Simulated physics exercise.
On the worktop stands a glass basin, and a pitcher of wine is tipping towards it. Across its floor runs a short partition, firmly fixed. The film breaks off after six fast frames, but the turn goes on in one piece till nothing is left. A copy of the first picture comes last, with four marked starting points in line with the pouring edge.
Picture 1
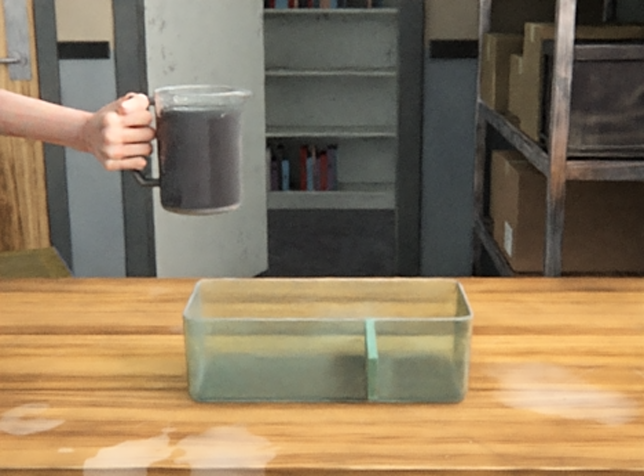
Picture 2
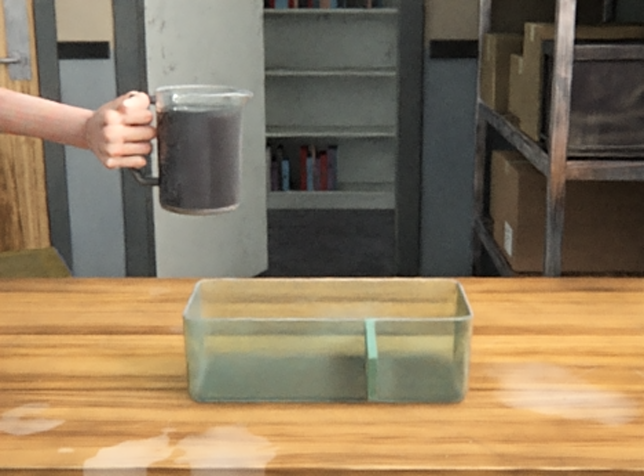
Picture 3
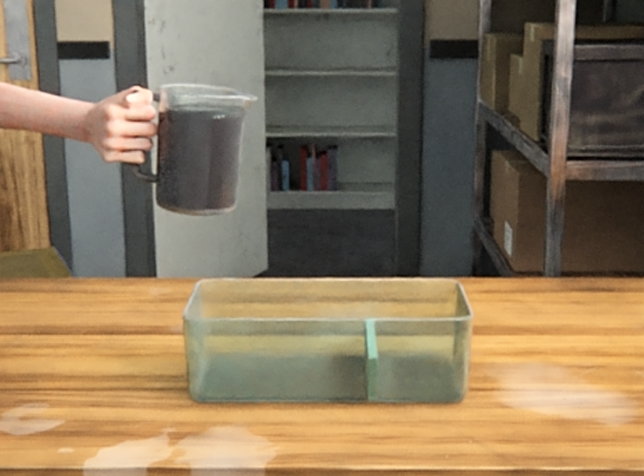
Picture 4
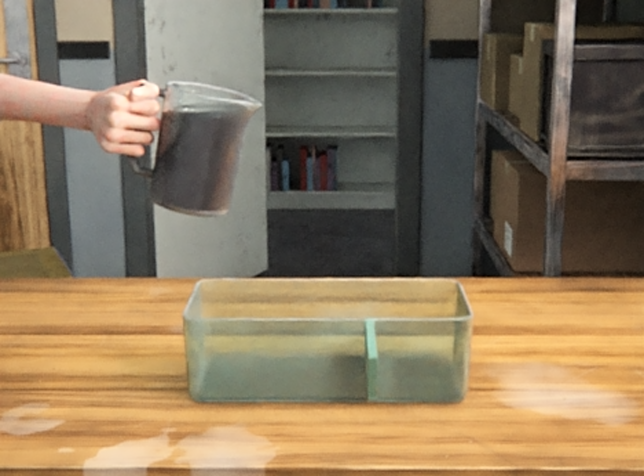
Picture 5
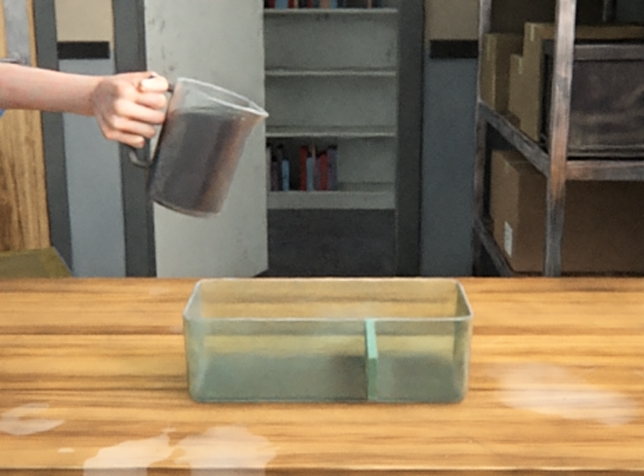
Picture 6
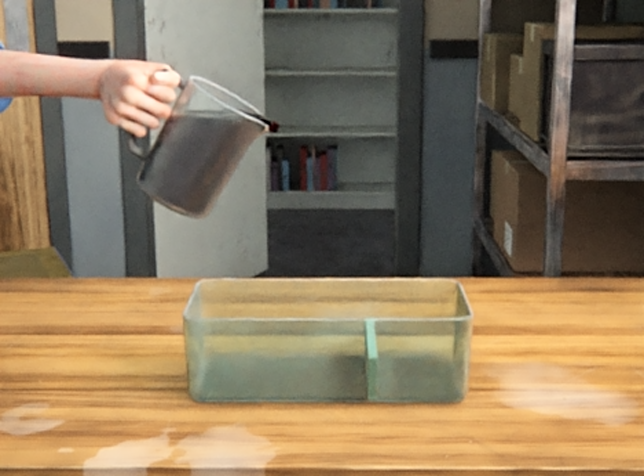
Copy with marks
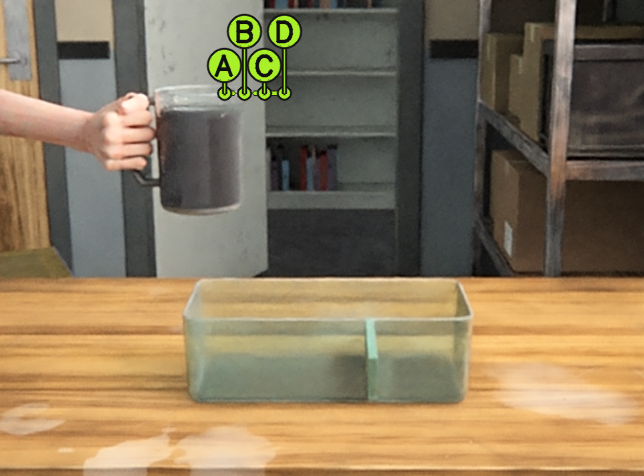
The clip shows a hand holding a glass pitcher of dark wine above a clear basin with a short partition, on a wooden worktop. The hand gradually tilts the pitcher rightward until wine just passes over its lip.
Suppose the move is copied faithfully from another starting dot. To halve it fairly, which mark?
Spot D does it best.
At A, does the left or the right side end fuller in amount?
More ends on the left.
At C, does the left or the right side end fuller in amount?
The left one.
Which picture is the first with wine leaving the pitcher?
In picture 6.
On the marked copy, A at (224, 93); B at (244, 93); C at (264, 93); D at (284, 93).
With A, about 94 % ends left of the wall and 3 % right of it; 3 % is lost outside.
With B, about 93 % ends left of the wall and 3 % right of it; 4 % is lost outside.
With C, about 87 % ends left of the wall and 6 % right of it; 7 % is lost outside.
With D, about 54 % ends left of the wall and 44 % right of it.
